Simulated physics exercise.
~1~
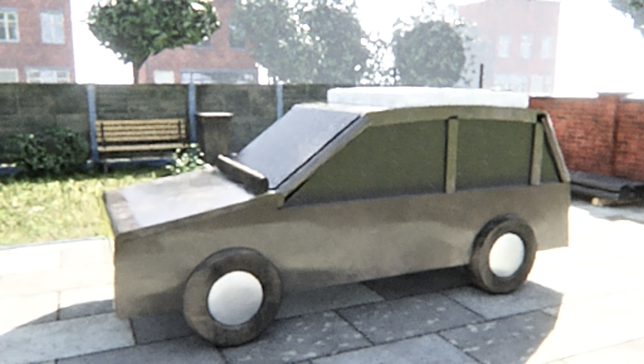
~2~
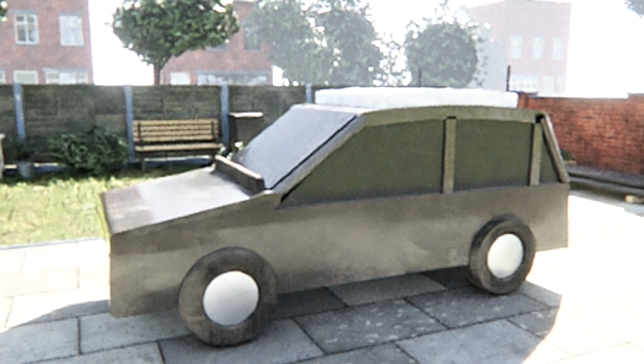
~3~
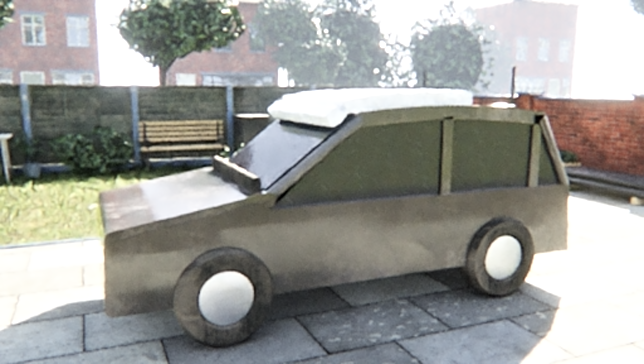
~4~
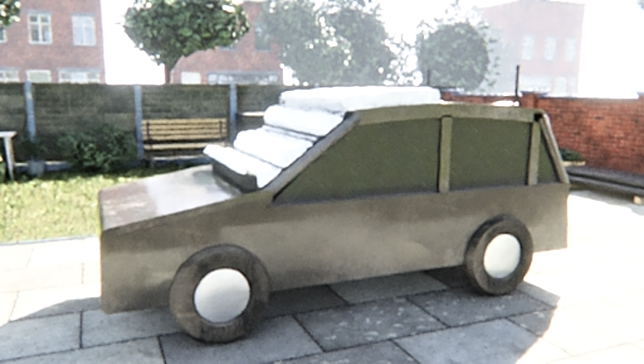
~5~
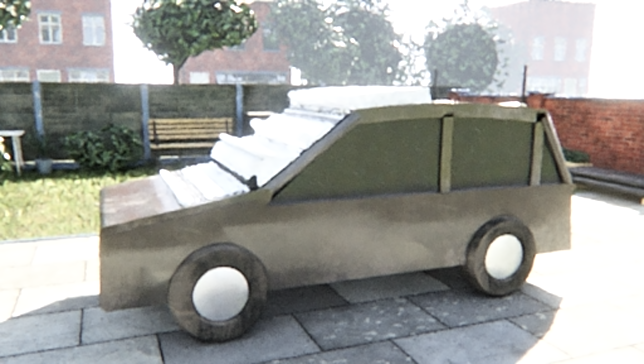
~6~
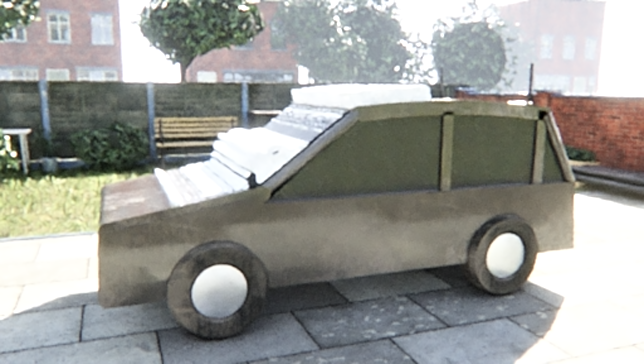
Snow on a boxy car's roof slides down the windscreen and settles partly on the bonnet.
